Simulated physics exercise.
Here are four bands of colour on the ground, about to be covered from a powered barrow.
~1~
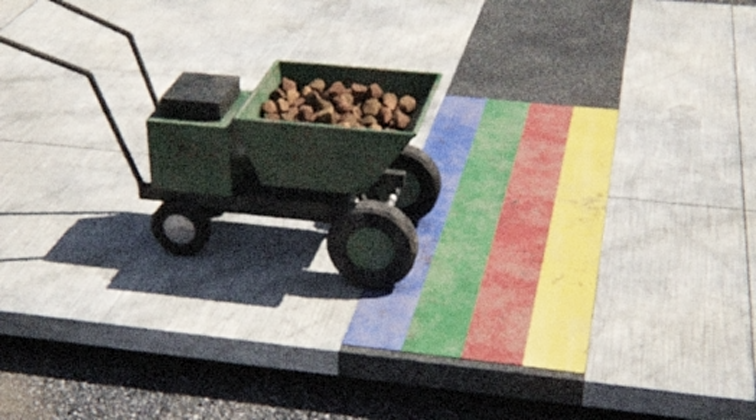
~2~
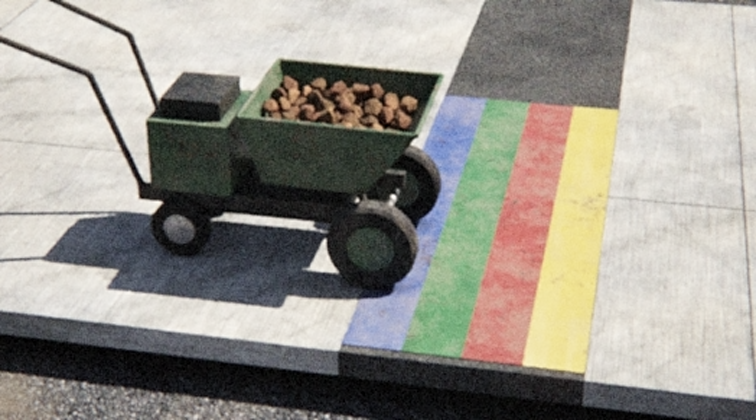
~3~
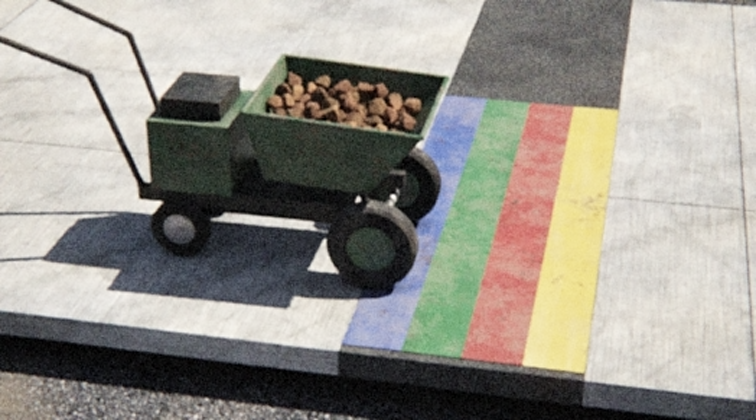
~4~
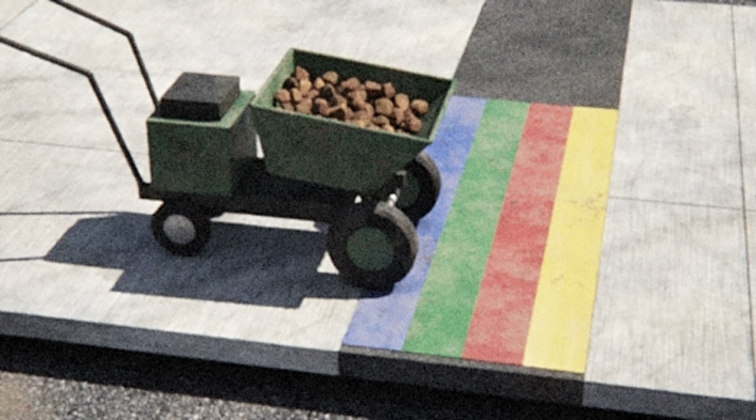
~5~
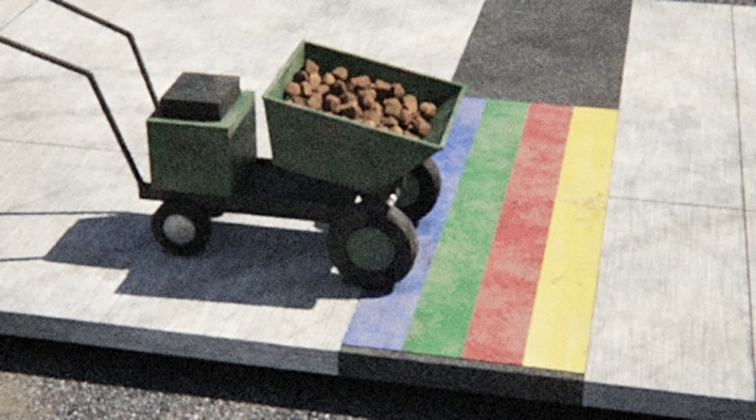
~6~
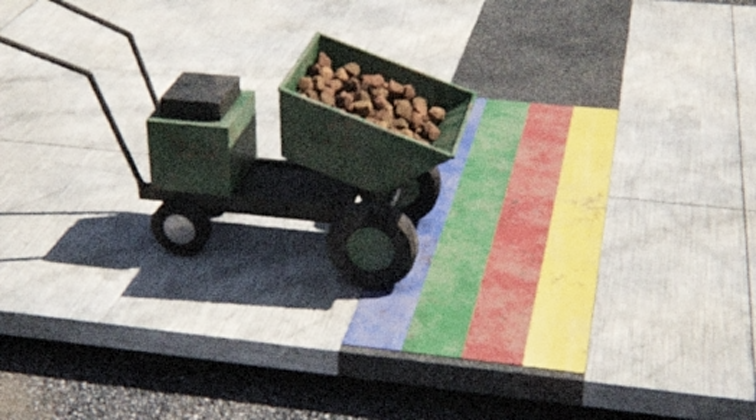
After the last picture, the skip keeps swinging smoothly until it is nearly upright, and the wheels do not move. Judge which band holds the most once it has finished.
Most on it: Yellow.
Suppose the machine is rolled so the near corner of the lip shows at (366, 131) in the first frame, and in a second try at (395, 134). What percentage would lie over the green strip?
About 10 and 0 per cent.
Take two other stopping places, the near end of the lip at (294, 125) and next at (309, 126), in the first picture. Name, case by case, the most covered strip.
First spot: Green; second spot: The green one.
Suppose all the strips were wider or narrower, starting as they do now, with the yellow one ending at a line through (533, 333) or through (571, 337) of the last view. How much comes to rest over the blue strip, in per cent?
Near 0 % and 0 %.
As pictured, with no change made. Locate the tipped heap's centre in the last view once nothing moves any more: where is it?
About pixel (572, 264).
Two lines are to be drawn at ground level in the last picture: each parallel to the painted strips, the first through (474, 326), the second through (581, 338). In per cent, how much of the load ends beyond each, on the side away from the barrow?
Roughly 80 and 30 percent.
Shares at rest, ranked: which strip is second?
The next spot goes to the red strip.
Just after the last frame, skip tipped steeply; every one in the skip.
A moment on, skip tipped right over; roughly two thirds in the skip; about a tenth over the red strip; roughly a quarter over the yellow strip; just a few off the paint.
Further on, skip tipped right over; roughly a quarter in the skip; just a few over the green strip; roughly a quarter over the red strip; roughly a third over the yellow strip; roughly a quarter off the paint.
When it is over, skip tipped right over; roughly a quarter in the skip; not one over the blue strip; just a few over the green strip; roughly a quarter over the red strip; roughly a third over the yellow strip; roughly a quarter off the paint.
